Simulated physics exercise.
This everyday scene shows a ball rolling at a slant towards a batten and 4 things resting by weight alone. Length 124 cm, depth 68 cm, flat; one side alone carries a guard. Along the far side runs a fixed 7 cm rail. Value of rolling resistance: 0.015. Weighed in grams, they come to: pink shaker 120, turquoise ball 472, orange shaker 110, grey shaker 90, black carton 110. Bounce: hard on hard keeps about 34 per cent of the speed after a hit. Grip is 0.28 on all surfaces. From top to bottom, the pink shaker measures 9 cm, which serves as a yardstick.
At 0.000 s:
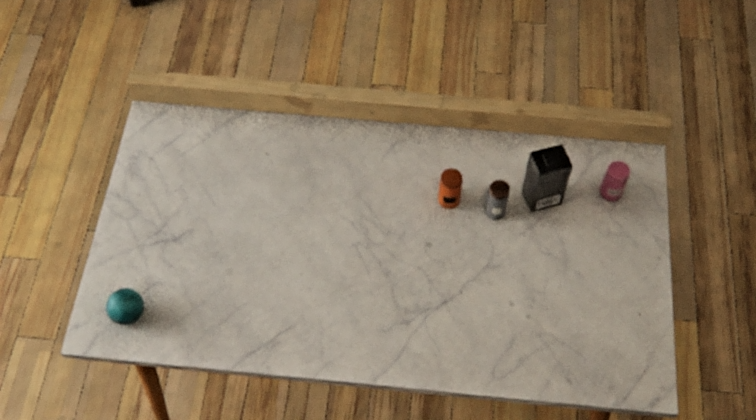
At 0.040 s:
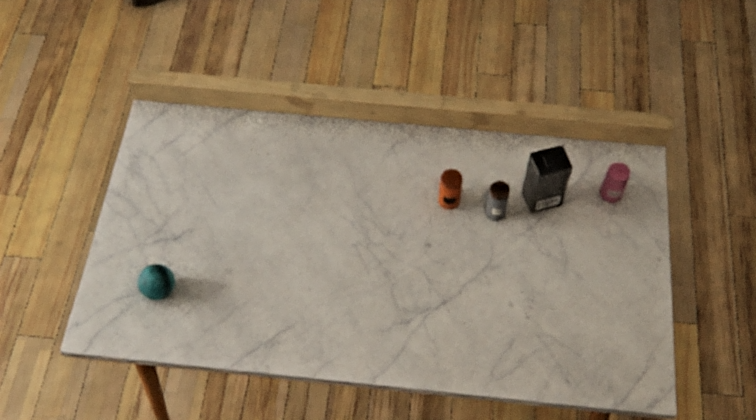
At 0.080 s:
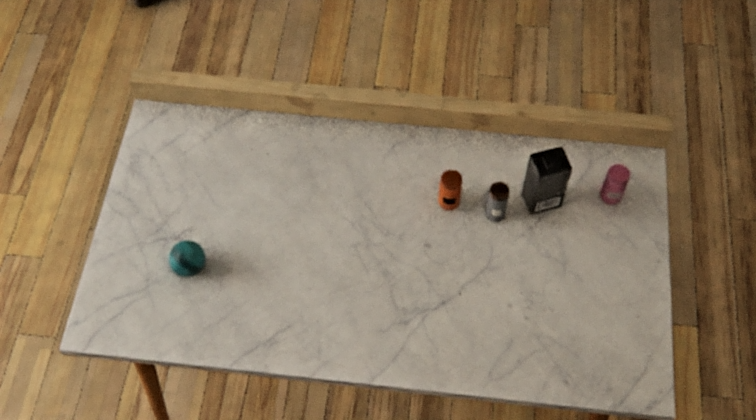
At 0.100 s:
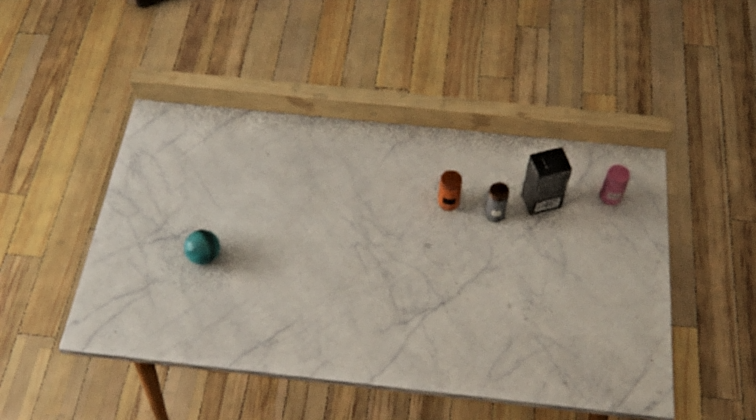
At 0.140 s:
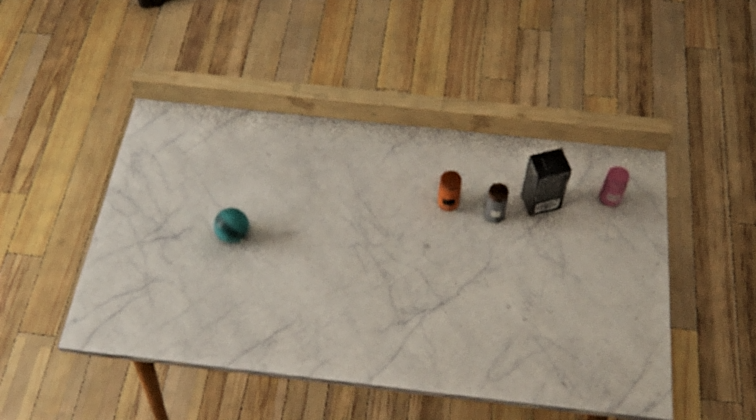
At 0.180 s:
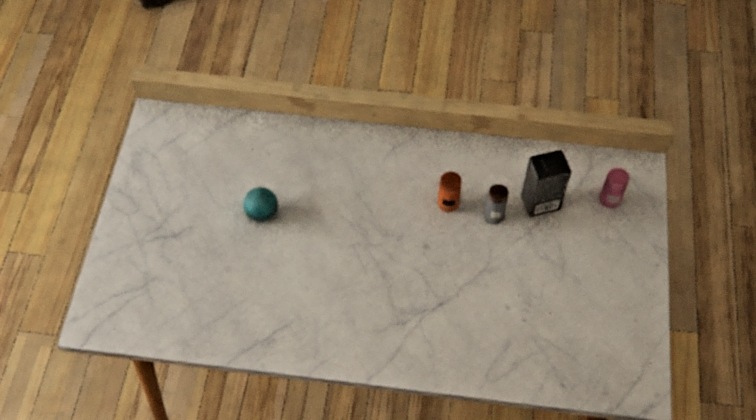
A pale marble-patterned table with a raised wooden guard along its far edge stands on a wood-plank floor, seen from above at an angle. A turquoise ball sits near the left front corner, while an orange shaker, a small grey shaker, a tall black carton and a pink shaker stand in a row toward the back right. The ball rolls steadily rightward and toward the back, while the shakers and carton stay put.
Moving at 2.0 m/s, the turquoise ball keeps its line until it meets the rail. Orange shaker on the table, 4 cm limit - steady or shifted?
That one stays more or less still.
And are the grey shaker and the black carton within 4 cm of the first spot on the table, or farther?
Here the grey shaker is left in place, and the black carton moves off.
Around 0.68 s, turquoise ball near (522, 172).
Around 1.08 s, turquoise ball near (660, 189); pink shaker now off the table; black carton on its side.
Around 1.48 s, turquoise ball near (697, 323); black carton on its side.
Finally (1.7 s), off the table, pink shaker; on their side or leaning hard on the table, black carton; the other 2 still in place (within 4 cm). Final places as that camera would see them, orange shaker near (450, 192).
